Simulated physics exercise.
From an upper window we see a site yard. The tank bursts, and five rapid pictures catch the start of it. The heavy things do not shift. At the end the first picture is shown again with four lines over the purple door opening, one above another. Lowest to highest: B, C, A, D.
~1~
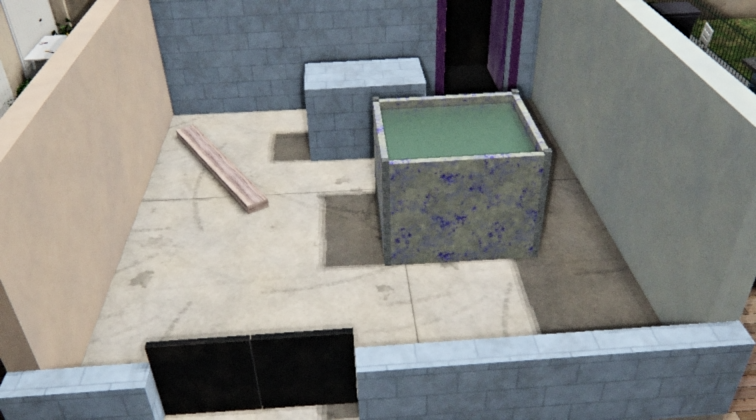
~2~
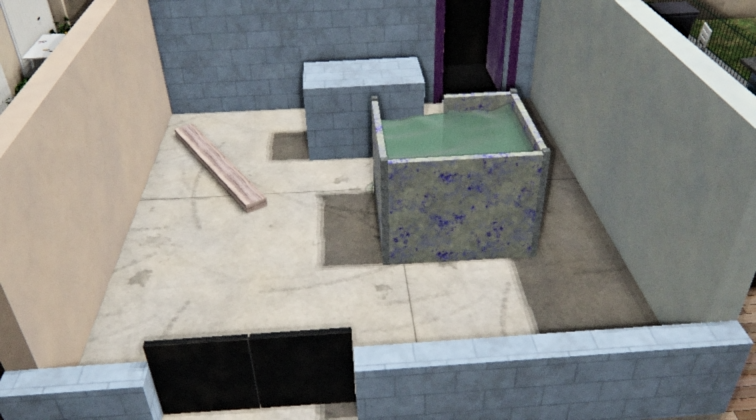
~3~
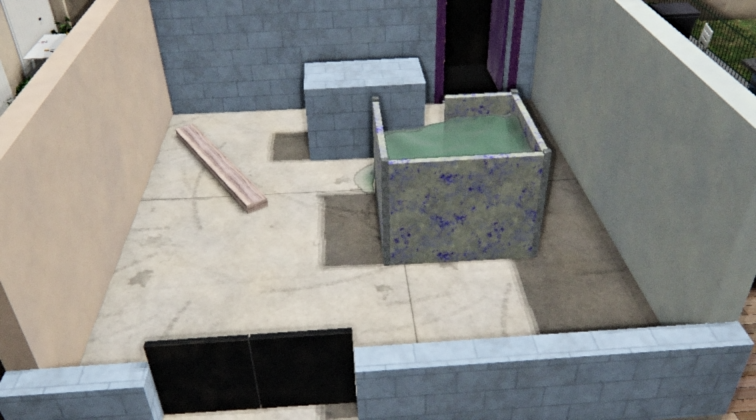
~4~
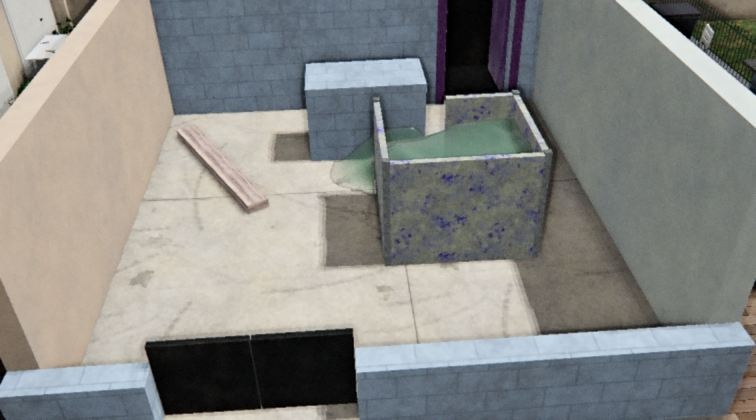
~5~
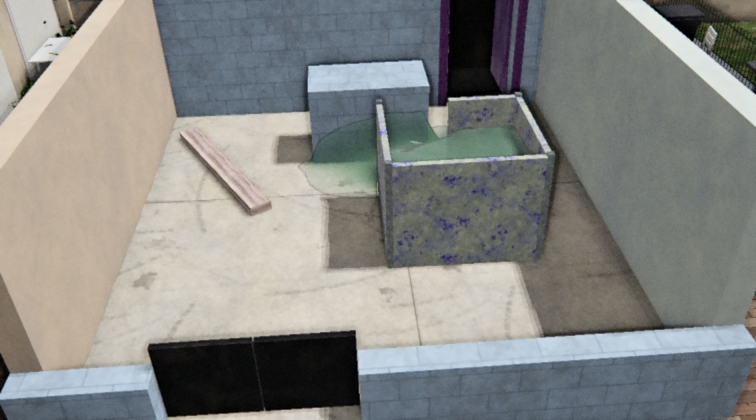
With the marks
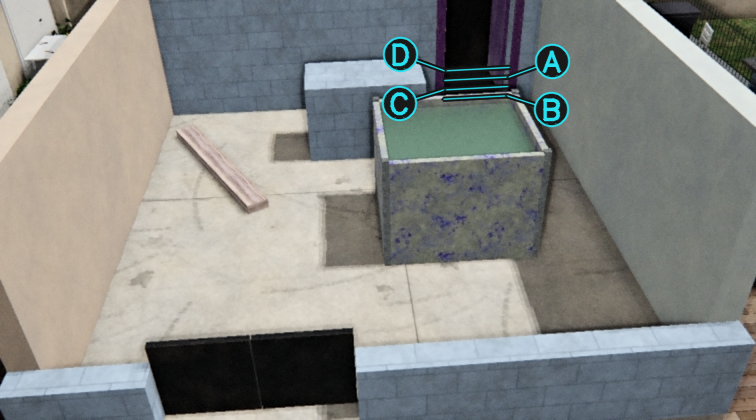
A mottled grey tank with purplish-blue specks, filled with green water, stands right of centre in a walled yard seen from an upper window. Behind it are a pale blue block and a purple-framed doorway, with a pinkish plank on the left and a black gate in front. The tank's back side opens, and water pours out behind it, spreading leftward across the pale ground past the block.
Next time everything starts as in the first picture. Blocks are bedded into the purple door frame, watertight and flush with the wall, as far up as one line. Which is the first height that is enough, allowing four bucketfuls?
I would pick mark C.
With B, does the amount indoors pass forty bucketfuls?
No.
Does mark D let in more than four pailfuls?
No.
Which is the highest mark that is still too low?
Mark B.
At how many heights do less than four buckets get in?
Three.
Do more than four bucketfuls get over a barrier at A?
No, that is safe.
In cyan, A at (476, 78); B at (475, 97); C at (476, 88); D at (477, 69); from the bottom up B, C, A, D.
If A is chosen, nothing gets over.
If B is chosen, some 15 bucketfuls get in.
If C is chosen, a splash gets over, under a bucket.
If D is chosen, nothing gets over.
